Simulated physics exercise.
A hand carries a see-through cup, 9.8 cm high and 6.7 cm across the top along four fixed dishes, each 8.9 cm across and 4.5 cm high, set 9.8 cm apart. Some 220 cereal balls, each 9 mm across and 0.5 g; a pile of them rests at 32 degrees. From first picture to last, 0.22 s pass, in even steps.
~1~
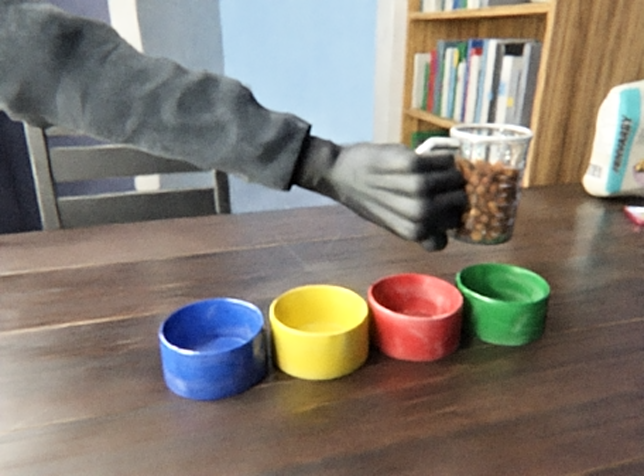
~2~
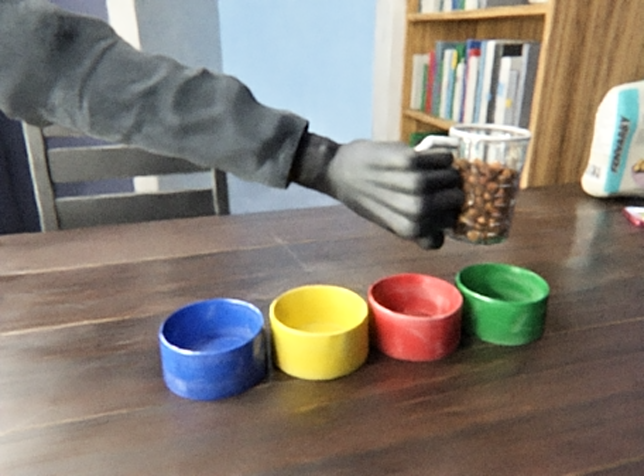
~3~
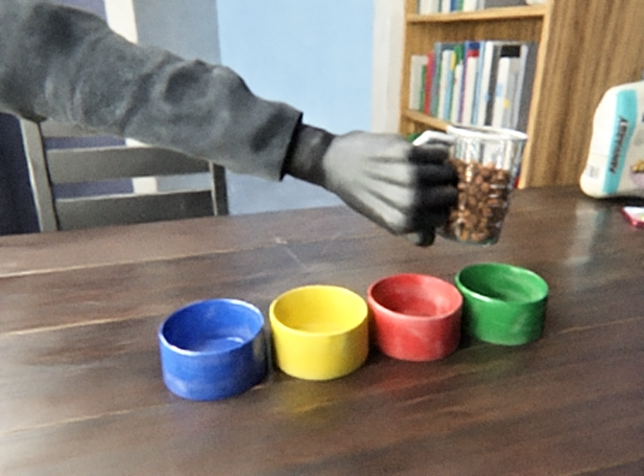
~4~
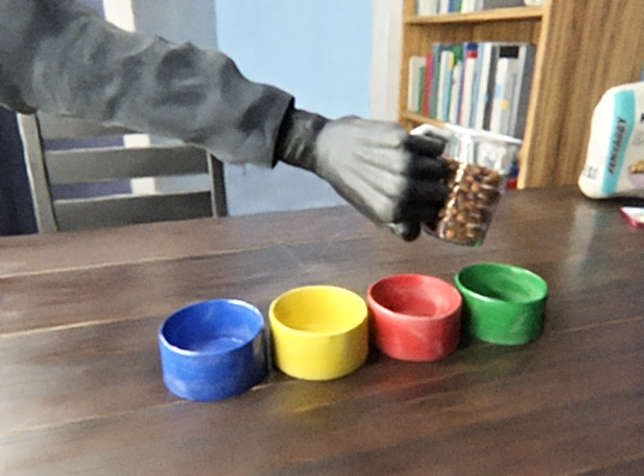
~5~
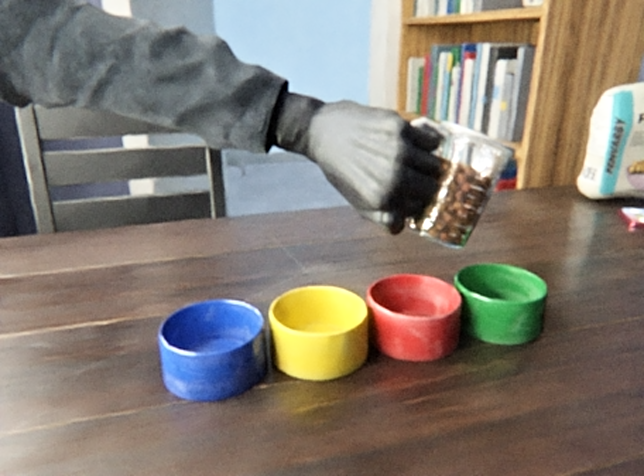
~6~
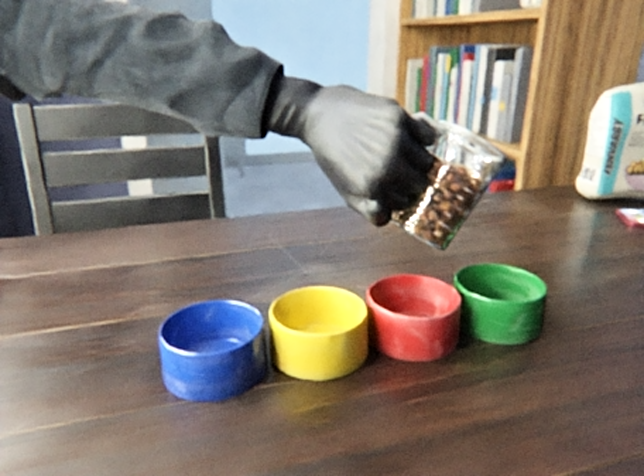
The video shows a dark-gloved hand holding a see-through cup of brown cereal balls above a table with blue, yellow, red and green dishes; the arm moves the cup slightly left while gradually tilting it to the right.
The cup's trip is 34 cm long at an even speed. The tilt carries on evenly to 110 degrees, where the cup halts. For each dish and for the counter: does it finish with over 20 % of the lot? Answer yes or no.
Red: No, blue: Yes, green: No, yellow: Yes, counter: No.
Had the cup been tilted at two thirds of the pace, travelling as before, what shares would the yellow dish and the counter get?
Yellow 20; counter 0.
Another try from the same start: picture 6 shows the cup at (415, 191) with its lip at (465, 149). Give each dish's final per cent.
Red 0, blue 100, green 0, yellow 0.
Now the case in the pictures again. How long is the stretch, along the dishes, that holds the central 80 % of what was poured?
About 18 cm.
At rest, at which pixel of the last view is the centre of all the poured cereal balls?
At about (301, 344).
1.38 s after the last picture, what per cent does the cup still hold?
Roughly 10 per cent.
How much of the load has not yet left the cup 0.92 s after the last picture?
Some 35 per cent of the load.
Then, 0.55 s after the last picture, tilt 110 degrees; cup holds 80 %, red 5 %, yellow 5 %.
Then, 0.92 s after the last picture, tilt 110 degrees; cup holds 35 %, red 10 %, yellow 45 %.
Then, 1.38 s after the last picture, tilt 110 degrees; cup holds 10 %, red 10 %, blue 25 %, yellow 45 %.
In the end, red 10 %, blue 35 %, green 0 %, yellow 45 %, counter 10 %.
